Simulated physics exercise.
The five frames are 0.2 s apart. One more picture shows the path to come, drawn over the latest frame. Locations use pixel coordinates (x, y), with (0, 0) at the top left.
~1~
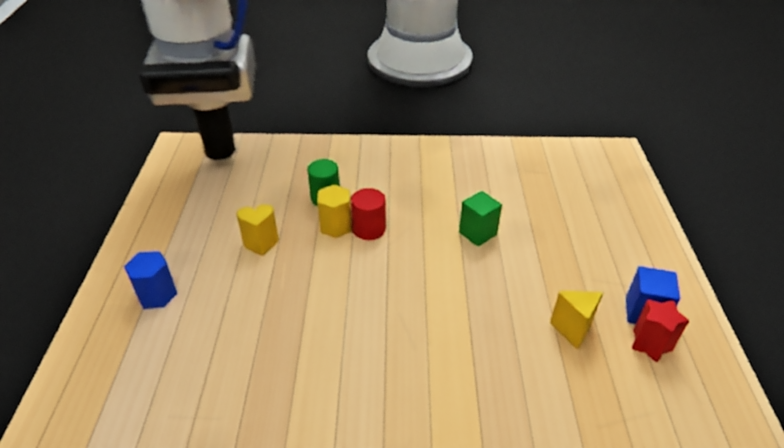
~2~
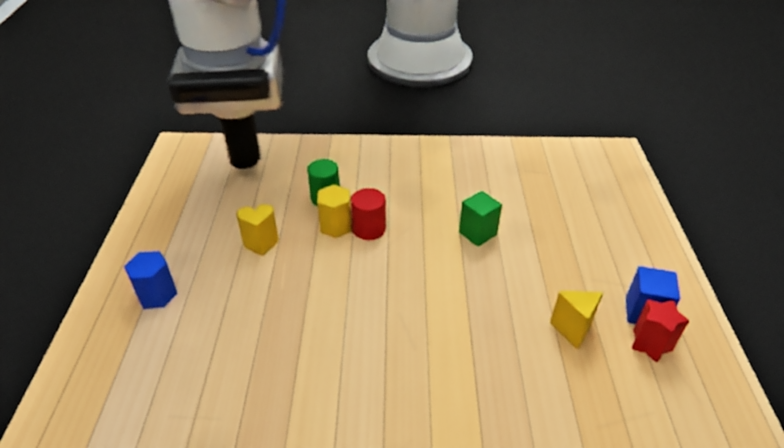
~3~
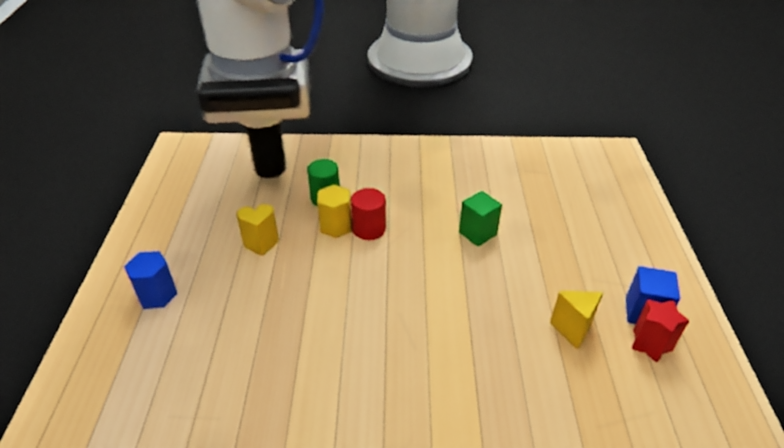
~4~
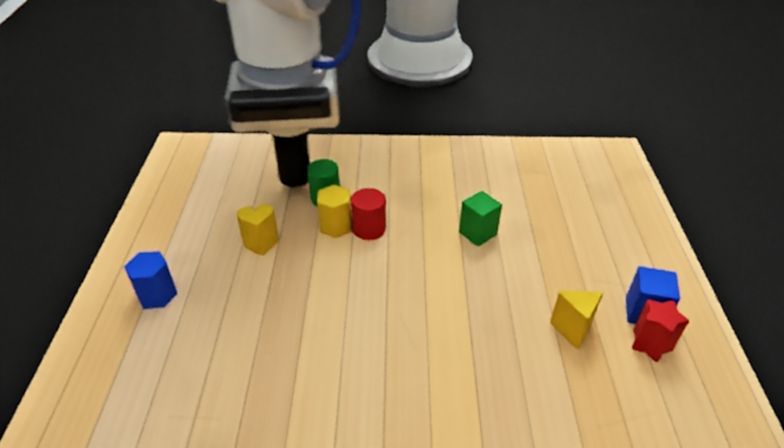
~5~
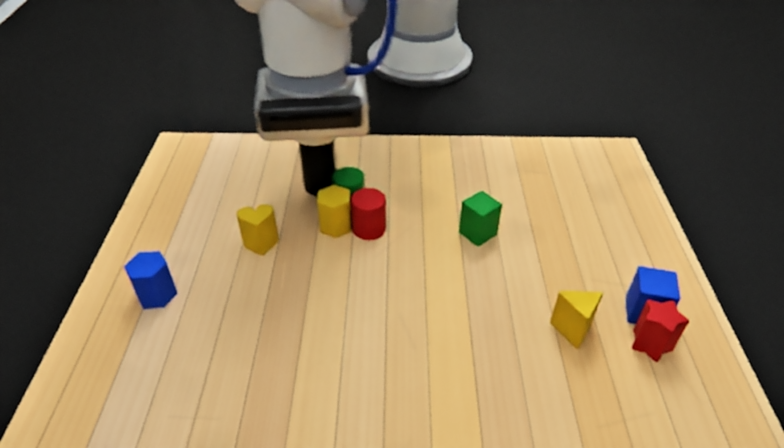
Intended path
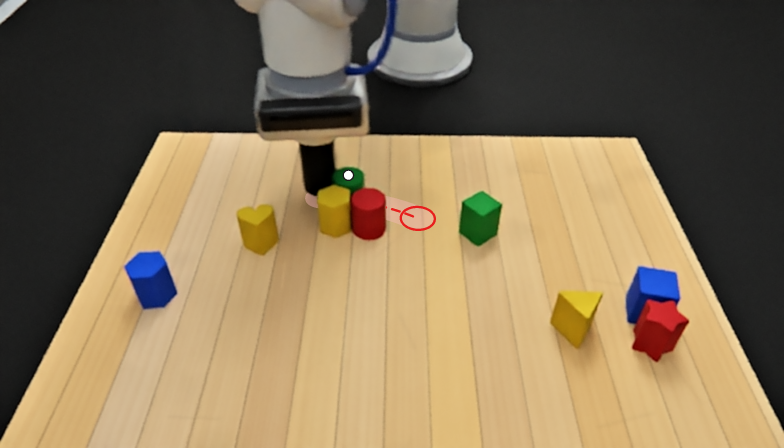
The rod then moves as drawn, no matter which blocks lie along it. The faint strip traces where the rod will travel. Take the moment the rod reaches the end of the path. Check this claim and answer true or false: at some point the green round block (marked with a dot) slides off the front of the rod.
The claim does not hold.
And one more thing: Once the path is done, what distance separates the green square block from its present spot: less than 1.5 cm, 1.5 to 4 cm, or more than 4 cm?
Below 1.5 cm.
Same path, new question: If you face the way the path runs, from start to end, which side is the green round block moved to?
Slides right.
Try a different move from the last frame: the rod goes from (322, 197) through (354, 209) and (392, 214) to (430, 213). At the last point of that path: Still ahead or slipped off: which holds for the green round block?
I think it holds its spot in front.
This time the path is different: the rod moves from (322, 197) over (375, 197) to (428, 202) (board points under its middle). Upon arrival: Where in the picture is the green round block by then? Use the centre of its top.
Put as a pixel place, it's (410, 191).
Path on the board, from (322, 197) by way of (371, 204) to (418, 218); the dot is on the green round block.
On the path given first. One third of the way, rod (354, 191); green round block (382, 182); red round block (376, 204).
Two thirds of the way, rod (387, 197); green round block (414, 192); red round block (376, 204).
At the end, rod (418, 207); yellow hexagon in place; green round block (441, 206); red round block (376, 204); green square block in place.
